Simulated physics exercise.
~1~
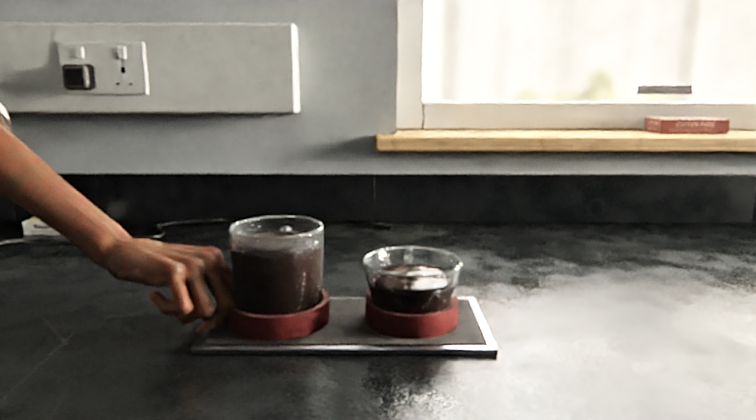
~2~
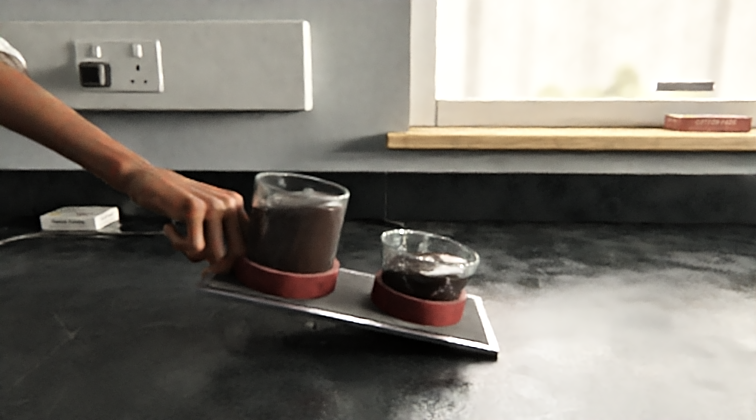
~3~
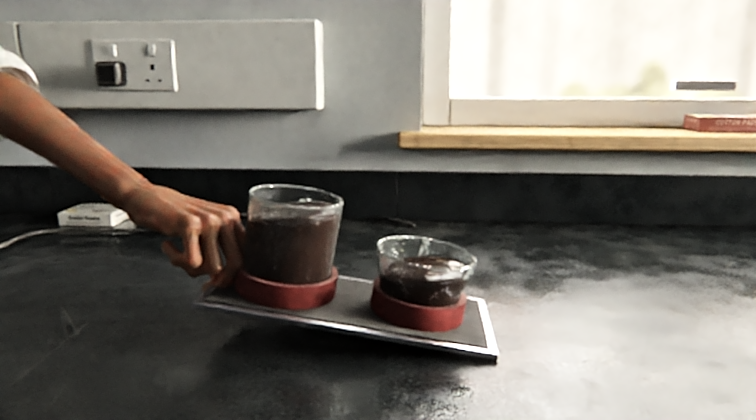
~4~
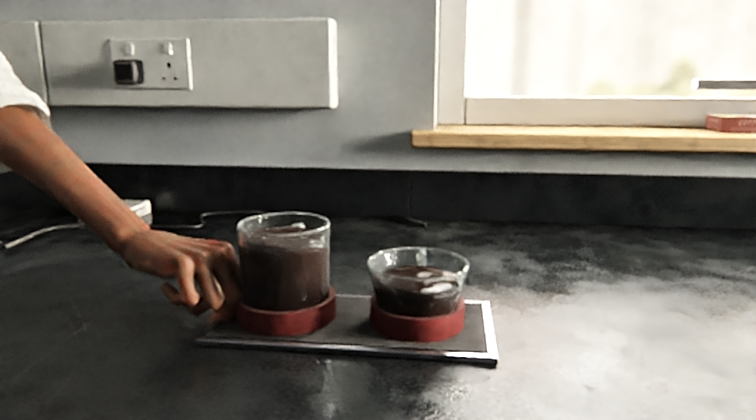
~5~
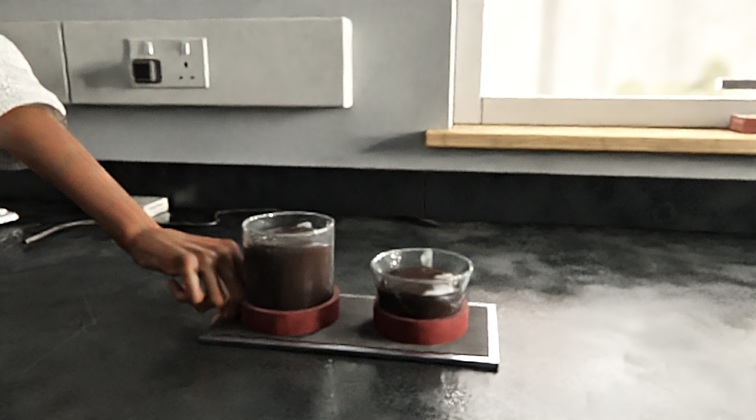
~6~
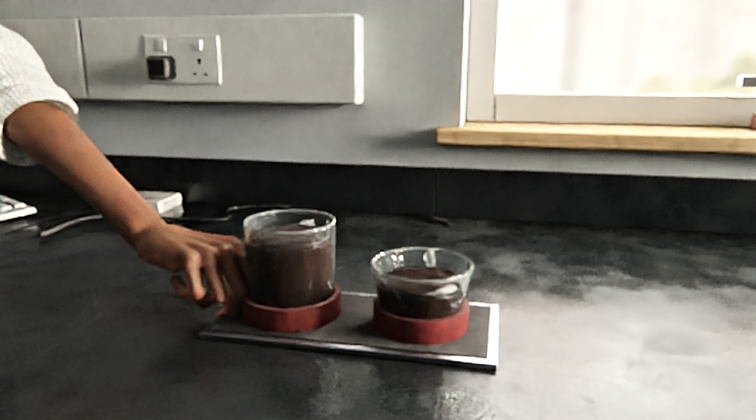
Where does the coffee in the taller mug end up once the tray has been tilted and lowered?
It stays inside the mug, with none going over the rim.
